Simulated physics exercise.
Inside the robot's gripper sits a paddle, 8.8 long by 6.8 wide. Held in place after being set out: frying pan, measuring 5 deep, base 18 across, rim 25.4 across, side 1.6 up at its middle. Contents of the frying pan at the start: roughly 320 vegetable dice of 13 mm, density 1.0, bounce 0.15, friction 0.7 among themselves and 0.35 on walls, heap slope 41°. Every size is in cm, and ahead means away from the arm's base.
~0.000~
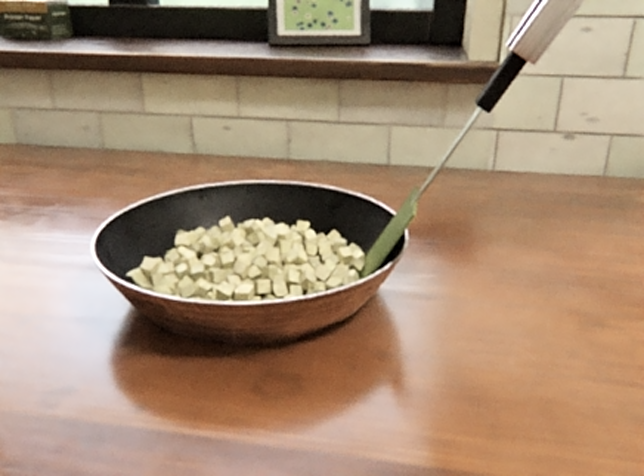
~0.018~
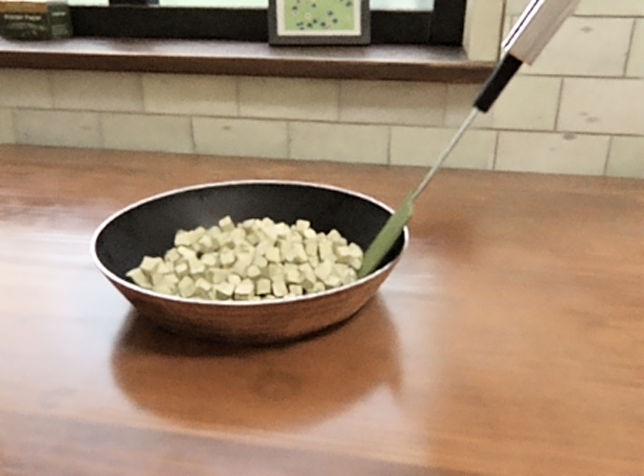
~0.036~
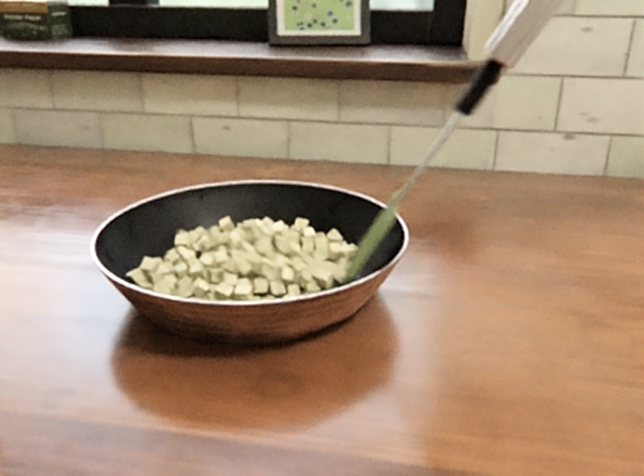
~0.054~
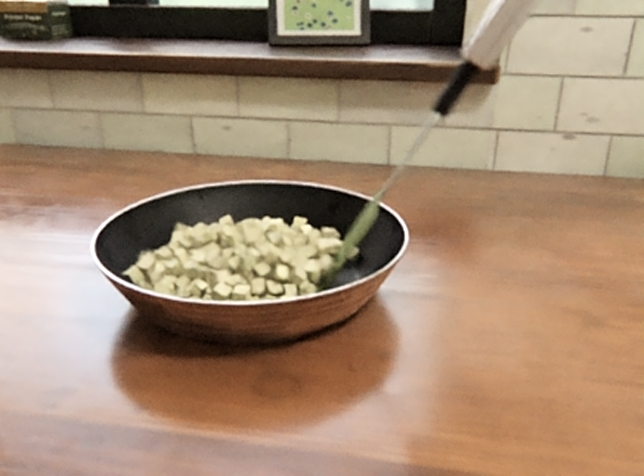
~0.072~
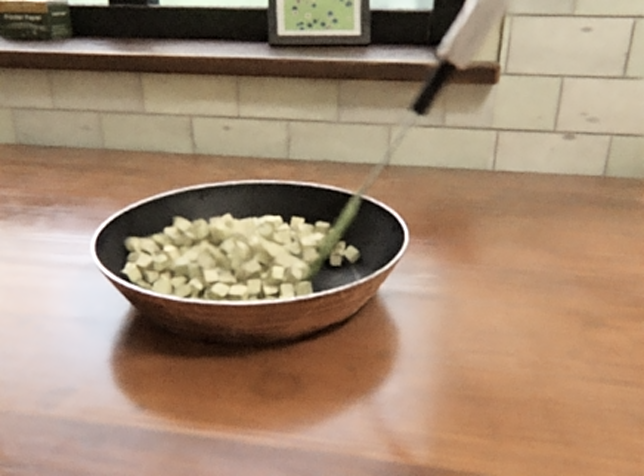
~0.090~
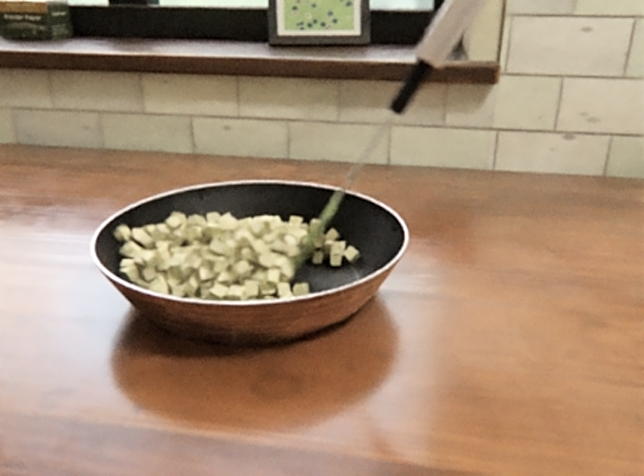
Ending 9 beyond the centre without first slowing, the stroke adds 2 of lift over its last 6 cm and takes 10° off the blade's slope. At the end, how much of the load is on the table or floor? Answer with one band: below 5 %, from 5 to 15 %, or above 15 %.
Above 15 %.
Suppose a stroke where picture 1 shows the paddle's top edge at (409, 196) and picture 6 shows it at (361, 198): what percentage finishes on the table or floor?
My guess would be close to 15 per cent.
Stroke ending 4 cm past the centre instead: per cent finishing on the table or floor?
Changed stop: Approx. 0 %.
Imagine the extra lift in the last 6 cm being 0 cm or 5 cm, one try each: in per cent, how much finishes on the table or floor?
First try about 15 %, second try about 20 %.
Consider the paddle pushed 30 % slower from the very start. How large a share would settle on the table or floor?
Estimated result: Some 20 %.
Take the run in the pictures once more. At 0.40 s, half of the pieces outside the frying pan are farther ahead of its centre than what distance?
Some 16 centimetres ahead.
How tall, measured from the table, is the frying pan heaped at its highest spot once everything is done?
Some 6.5 cm above the table.
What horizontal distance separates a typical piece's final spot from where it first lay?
Level distance of roughly 5 cm.
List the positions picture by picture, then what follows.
The first picture shows the paddle top edge at (416, 200), sloping 60°; upper third of the load around (260, 258), from x 135 to 355, top at y 225; 320 in the frying pan.
The second picture shows the paddle top edge at (413, 200), sloping 60°; upper third of the load around (261, 258), from x 135 to 355, top at y 225.
The third picture shows the paddle top edge at (397, 203), sloping 60°; upper third of the load around (261, 257), from x 135 to 355, top at y 225.
The fourth picture shows the paddle top edge at (377, 203), sloping 60°; upper third of the load around (255, 252), from x 135 to 350, top at y 225.
The fifth picture shows the paddle top edge at (357, 201), sloping 60°; upper third of the load around (239, 249), from x 130 to 350, top at y 220.
The sixth picture shows the paddle top edge at (337, 200), sloping 60°; upper third of the load around (224, 243), from x 125 to 350, top at y 220; 320 in the frying pan.
After 0.13 s, sloping 60°, highest piece 6 above the table; 320 in the frying pan.
After 0.18 s, sloping 56°, highest piece 6 above the table; 320 in the frying pan.
After 0.40 s, sloping 50°, highest piece 8 above the table; 248 in the frying pan, 59 on the table or floor, 13 on the blade or in flight.
After 1.45 s, sloping 50°, highest piece 6 above the table; 247 in the frying pan, 73 on the table or floor.
In the end, 247 in the frying pan, 73 on the table or floor. That is 23 % on the table or floor.
